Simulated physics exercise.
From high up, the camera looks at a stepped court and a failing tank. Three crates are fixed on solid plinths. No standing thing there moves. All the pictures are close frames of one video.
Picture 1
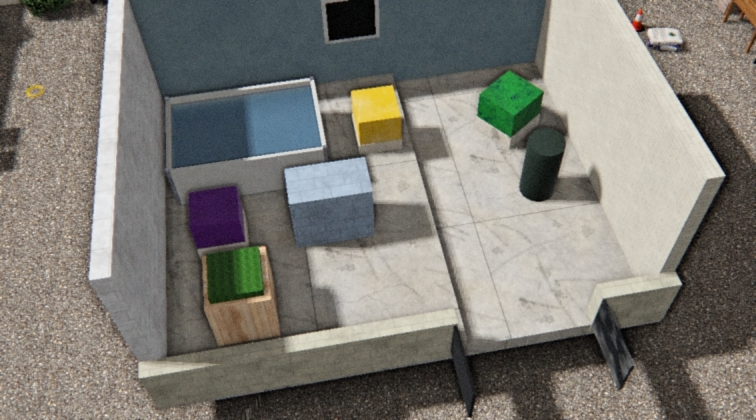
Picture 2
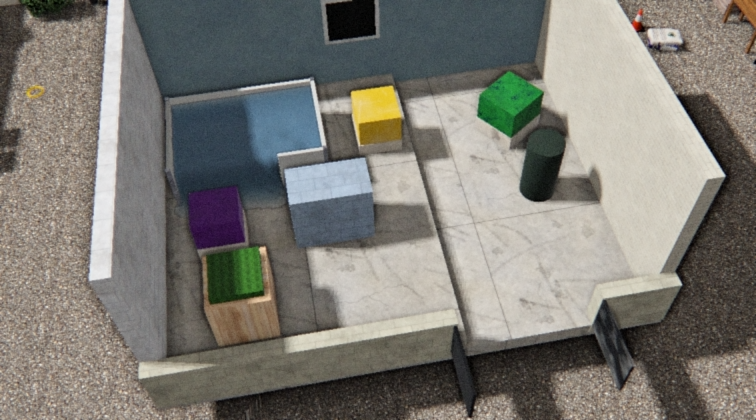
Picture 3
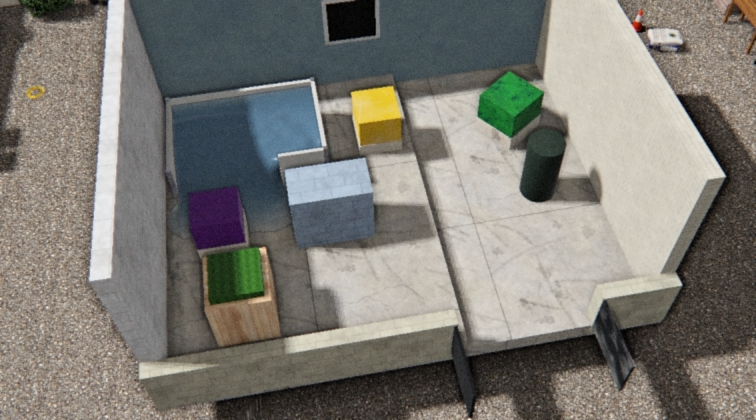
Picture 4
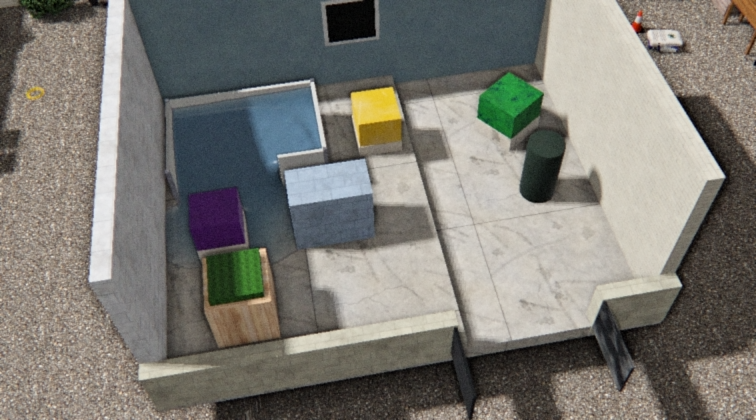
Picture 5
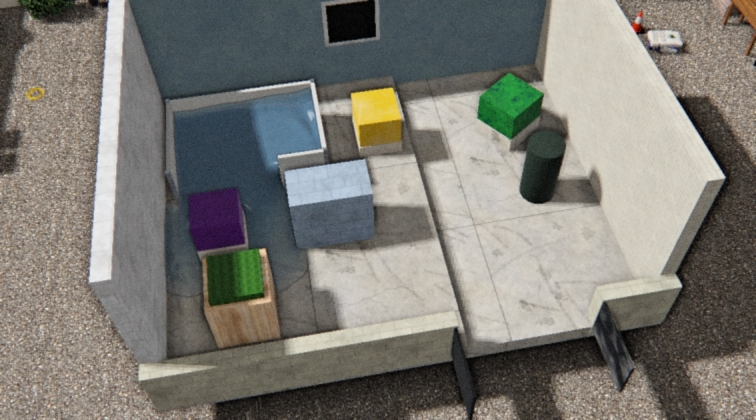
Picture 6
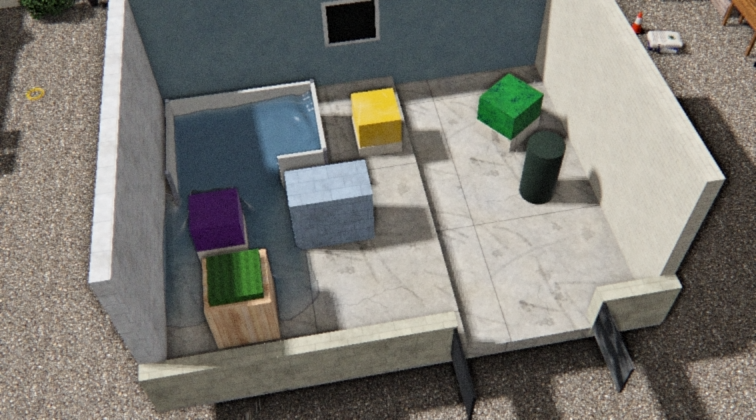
The clip opens on a walled court seen from above, with a water-filled tank at the back left, whole and still. Its front gives way and water pours out toward the purple block, then spreads across the left floor around the wooden, green-topped box, while the blocks and dark cylinder stay put.
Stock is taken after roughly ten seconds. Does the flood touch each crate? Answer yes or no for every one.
Green crate: No; purple crate: Yes; yellow crate: No.
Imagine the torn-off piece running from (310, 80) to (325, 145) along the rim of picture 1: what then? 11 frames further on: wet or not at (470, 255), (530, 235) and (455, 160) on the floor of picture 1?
Read off point by point, the answer is soaking, soaking, soaking.
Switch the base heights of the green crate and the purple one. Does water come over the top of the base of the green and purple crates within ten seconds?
Green crate: Stays clear; purple crate: Is reached.
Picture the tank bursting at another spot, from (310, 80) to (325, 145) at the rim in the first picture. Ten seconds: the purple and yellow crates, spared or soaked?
Observed: Purple stays clear; yellow is doused.
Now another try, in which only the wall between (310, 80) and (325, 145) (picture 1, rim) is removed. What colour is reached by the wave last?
My pick is the one in purple.
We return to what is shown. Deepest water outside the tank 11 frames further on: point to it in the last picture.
It should be close to (168, 379).
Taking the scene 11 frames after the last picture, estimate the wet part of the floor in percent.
The answer is around 35 per cent.
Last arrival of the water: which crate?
Last of all: The green-painted one.
A moment on, water covers 25 % of the floor; the green crate not reached, the purple crate water round its plinth, the yellow crate not reached.
Next, water covers 35 % of the floor; the green crate not reached, the purple crate water round its plinth, the yellow crate water round its plinth.
Then, water covers 70 % of the floor; the green crate water round its plinth, the purple crate water round its plinth, the yellow crate water round its plinth.
Later, water covers 90 % of the floor; the green crate water round its plinth, the purple crate water round its plinth, the yellow crate water round its plinth.
In the end, water covers 100 % of the floor; the green crate stayed above the water, the purple crate was topped, the yellow crate stayed above the water.
